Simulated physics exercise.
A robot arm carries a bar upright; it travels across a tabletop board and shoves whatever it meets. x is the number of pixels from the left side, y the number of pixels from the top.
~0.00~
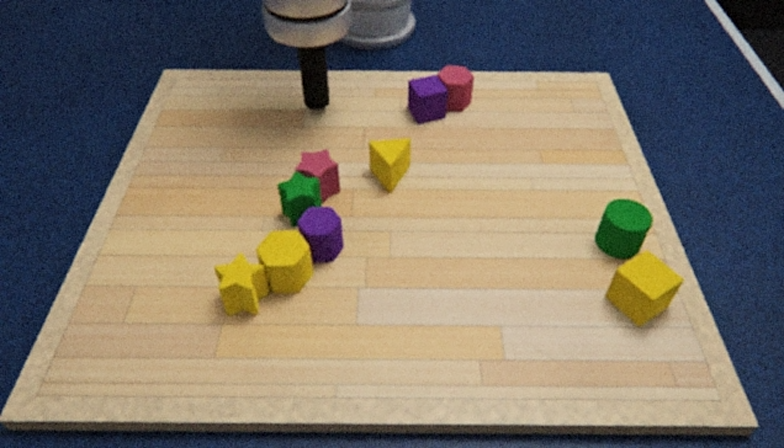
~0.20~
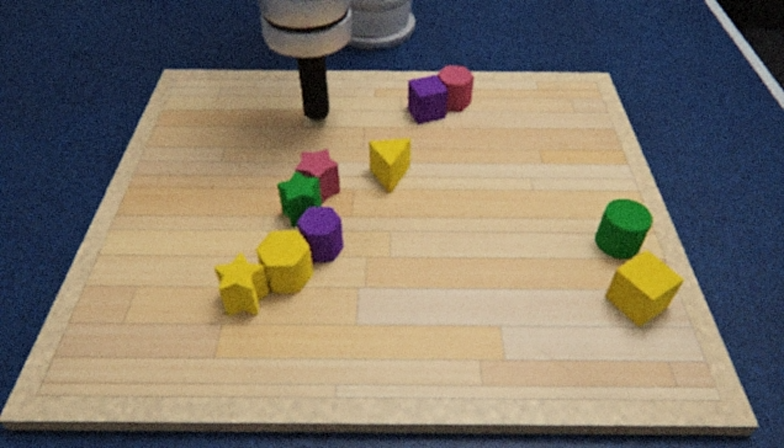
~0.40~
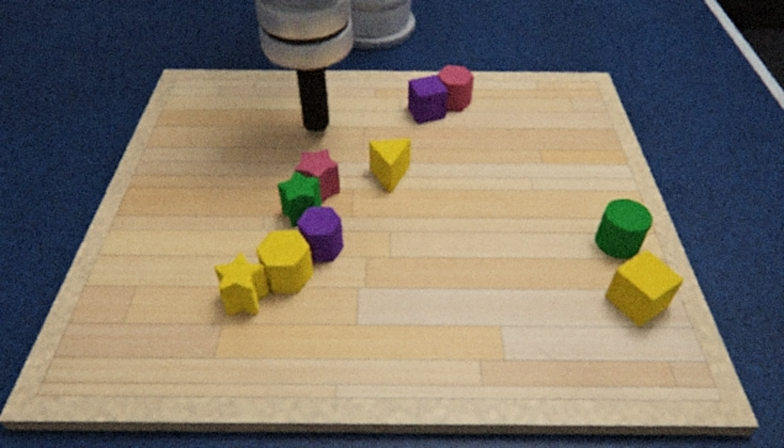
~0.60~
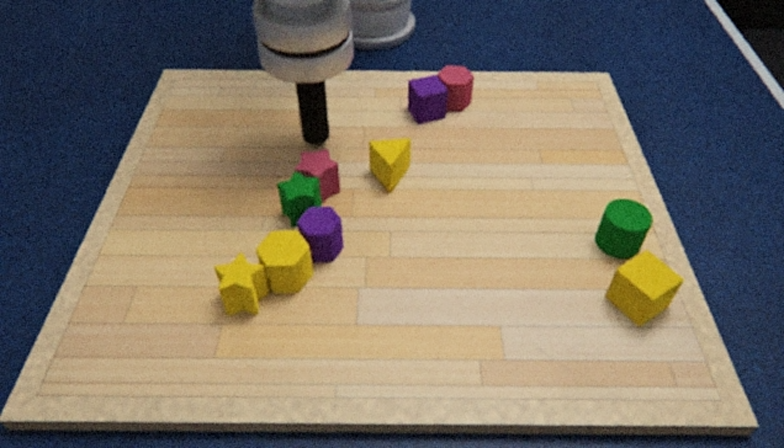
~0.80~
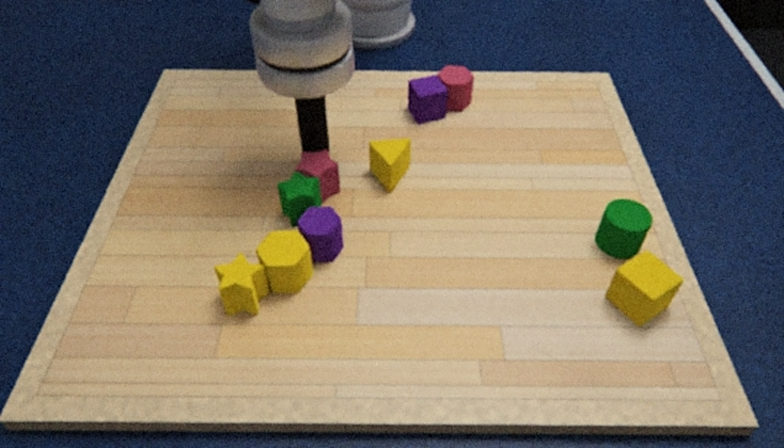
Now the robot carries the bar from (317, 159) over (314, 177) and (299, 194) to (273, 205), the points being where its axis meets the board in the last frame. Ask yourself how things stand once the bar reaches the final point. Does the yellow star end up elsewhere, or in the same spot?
My prediction: It remains in place.
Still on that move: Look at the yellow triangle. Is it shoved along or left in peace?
The yellow triangle keeps its place.
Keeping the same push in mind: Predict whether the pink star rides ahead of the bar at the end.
When the path is over, you would find the pink star off to the side or behind the bar.
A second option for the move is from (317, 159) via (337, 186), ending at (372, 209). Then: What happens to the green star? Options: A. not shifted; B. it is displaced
Letter B.
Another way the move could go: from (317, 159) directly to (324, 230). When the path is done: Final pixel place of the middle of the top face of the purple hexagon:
My best guess is (325, 253).
On the path given first. Halfway along, bar at (307, 179); green star at (292, 201); pink star at (313, 179); purple hexagon at (319, 223).
At the end, bar at (271, 197); yellow star in place; green star at (287, 212), turned 20° anticlockwise; pink star at (302, 187), turned 35° anticlockwise; purple hexagon at (322, 229), turned 30° anticlockwise; yellow triangle in place.
